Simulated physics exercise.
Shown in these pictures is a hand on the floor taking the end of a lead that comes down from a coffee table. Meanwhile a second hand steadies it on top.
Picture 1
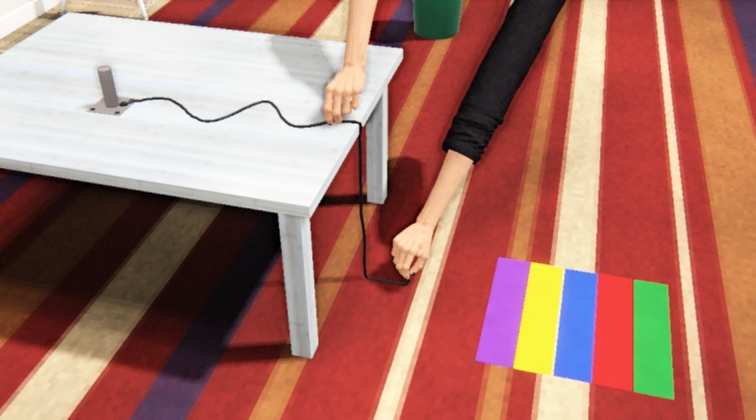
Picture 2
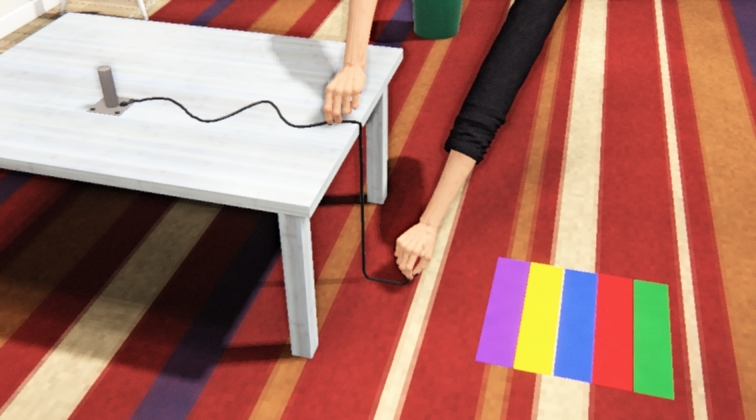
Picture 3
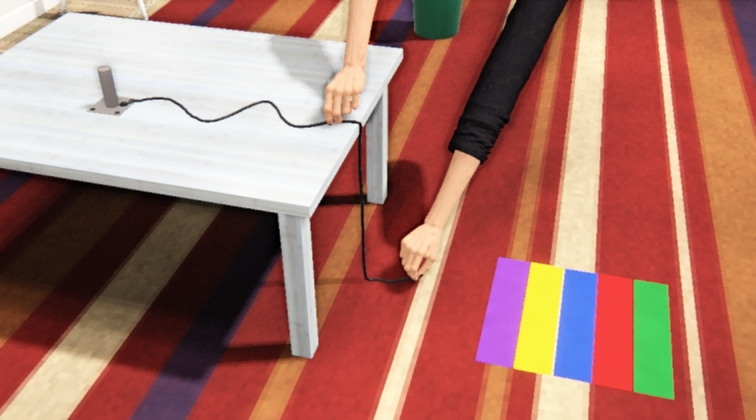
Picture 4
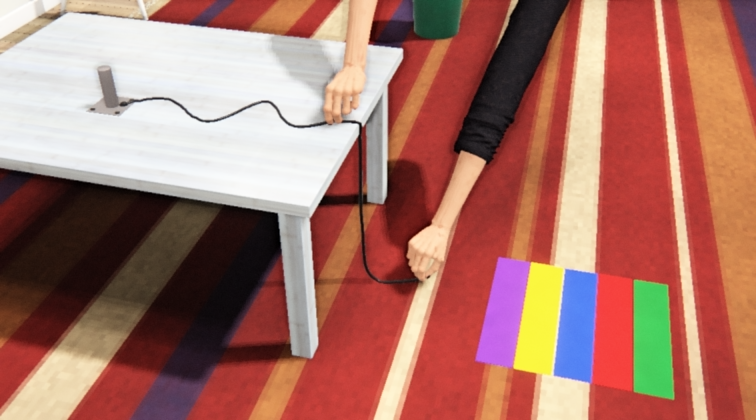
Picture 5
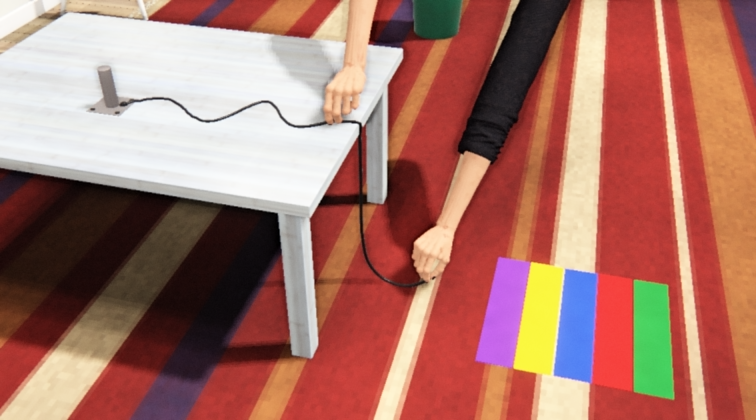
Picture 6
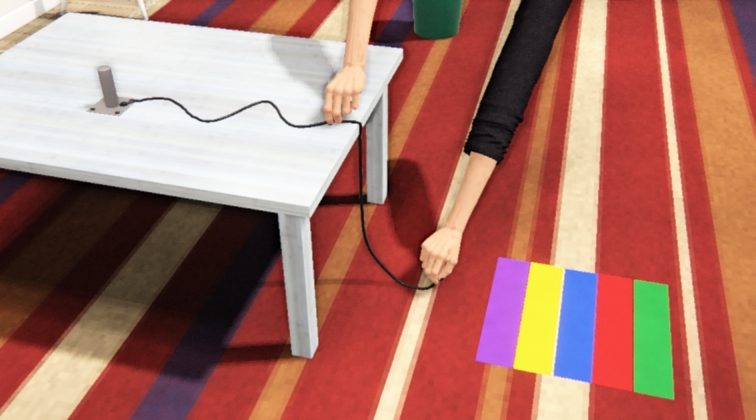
On a striped rug, a hand slowly draws a black cord's end slightly right.
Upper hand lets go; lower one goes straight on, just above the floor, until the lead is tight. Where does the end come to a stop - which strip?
On the red strip.
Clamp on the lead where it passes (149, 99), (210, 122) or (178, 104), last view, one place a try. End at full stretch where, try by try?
Per try (px, approx.): (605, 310), (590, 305), (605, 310).
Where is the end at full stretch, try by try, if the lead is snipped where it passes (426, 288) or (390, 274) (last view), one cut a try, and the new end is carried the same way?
The first cut gives (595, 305) and the second gives (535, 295).
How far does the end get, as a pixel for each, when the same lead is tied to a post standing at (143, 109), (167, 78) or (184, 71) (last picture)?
Going through the tries, you get (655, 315), then (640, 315), then (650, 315).
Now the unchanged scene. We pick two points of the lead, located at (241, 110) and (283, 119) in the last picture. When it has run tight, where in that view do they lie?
The first one ends up at (271, 118) and the second one at (345, 124).
A little later, end near (535, 297); over yellow.
Next, end near (585, 306); over blue.
When it is tight, end near (616, 311); over red. Over red.
